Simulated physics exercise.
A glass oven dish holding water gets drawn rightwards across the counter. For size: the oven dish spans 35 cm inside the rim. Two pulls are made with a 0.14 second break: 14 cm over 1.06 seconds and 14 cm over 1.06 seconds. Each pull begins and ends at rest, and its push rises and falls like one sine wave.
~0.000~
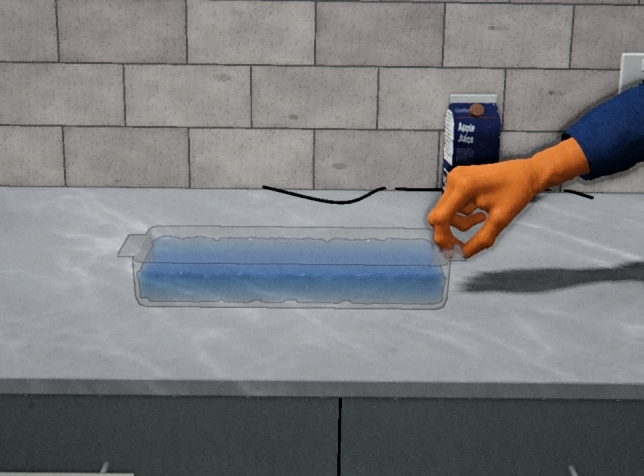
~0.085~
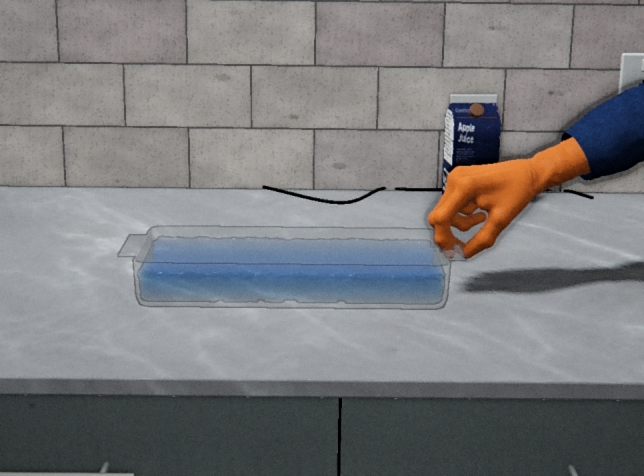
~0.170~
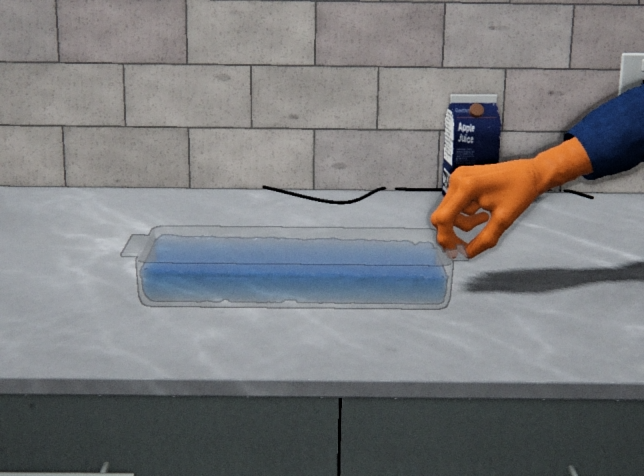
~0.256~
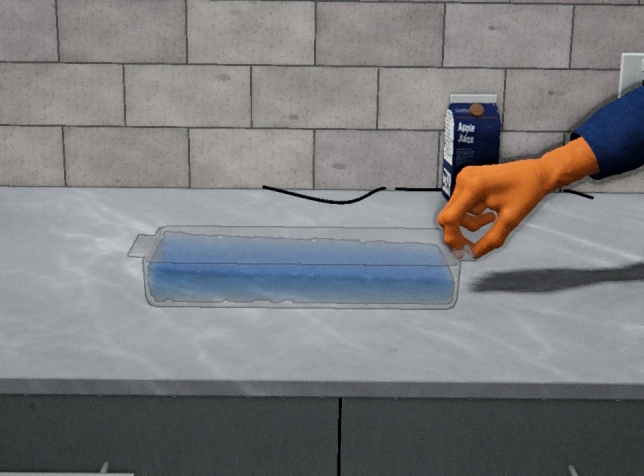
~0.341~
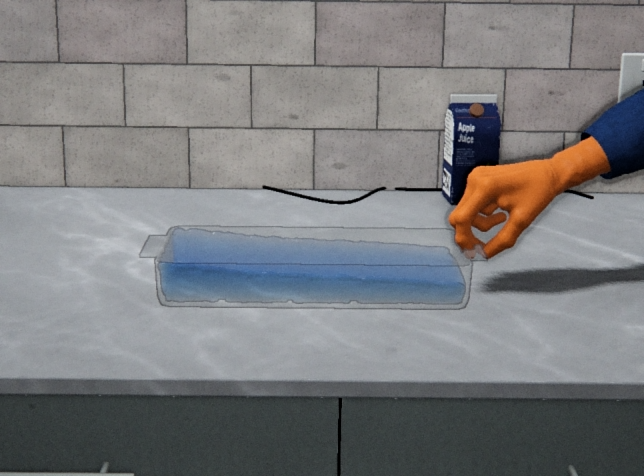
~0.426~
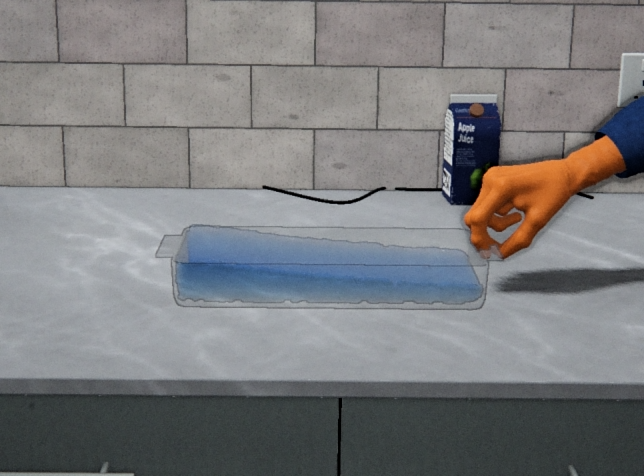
The footage shows an orange hand in a blue sleeve gripping a clear dish of blue liquid on a gray counter, first barely moving, then drawing it a short way right as the liquid climbs at the left end.
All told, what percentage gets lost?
I would say close to 26 per cent.
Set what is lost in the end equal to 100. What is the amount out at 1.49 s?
I'd put it at about 40 percent.
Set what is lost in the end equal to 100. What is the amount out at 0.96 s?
I'd put it at about 10 percent.
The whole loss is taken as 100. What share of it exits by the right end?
Near 60 in a hundred.
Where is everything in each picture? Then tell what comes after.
In the first frame, 0.0 cm from the start; oven dish, level (144, 254) left, (440, 257) right, rim (443, 248); the water stands 14 mm below the rim.
In the second frame, 0.0 cm from the start; oven dish, level (145, 254) left, (441, 257) right.
In the third frame, 0.4 cm from the start; oven dish, level (148, 252) left, (443, 260) right.
In the fourth frame, 1.1 cm from the start; oven dish, level (155, 248) left, (449, 262) right.
In the fifth frame, 2.5 cm from the start; oven dish, level (165, 245) left, (461, 265) right.
In the sixth frame, 4.3 cm from the start; oven dish, level (180, 242) left, (471, 267) right.
By 0.96 s it has gone 14 cm; 0 per cent is out over the left end and 3 over the right.
By 1.49 s it has gone 16 cm; 2 per cent is out over the left end and 8 over the right.
By 2.03 s it has gone 27 cm; 9 per cent is out over the left end and 8 over the right.
By 2.56 s it has gone 28 cm; 9 per cent is out over the left end and 15 over the right.
At rest 26 per cent is out in all, 10 of it over the left end.
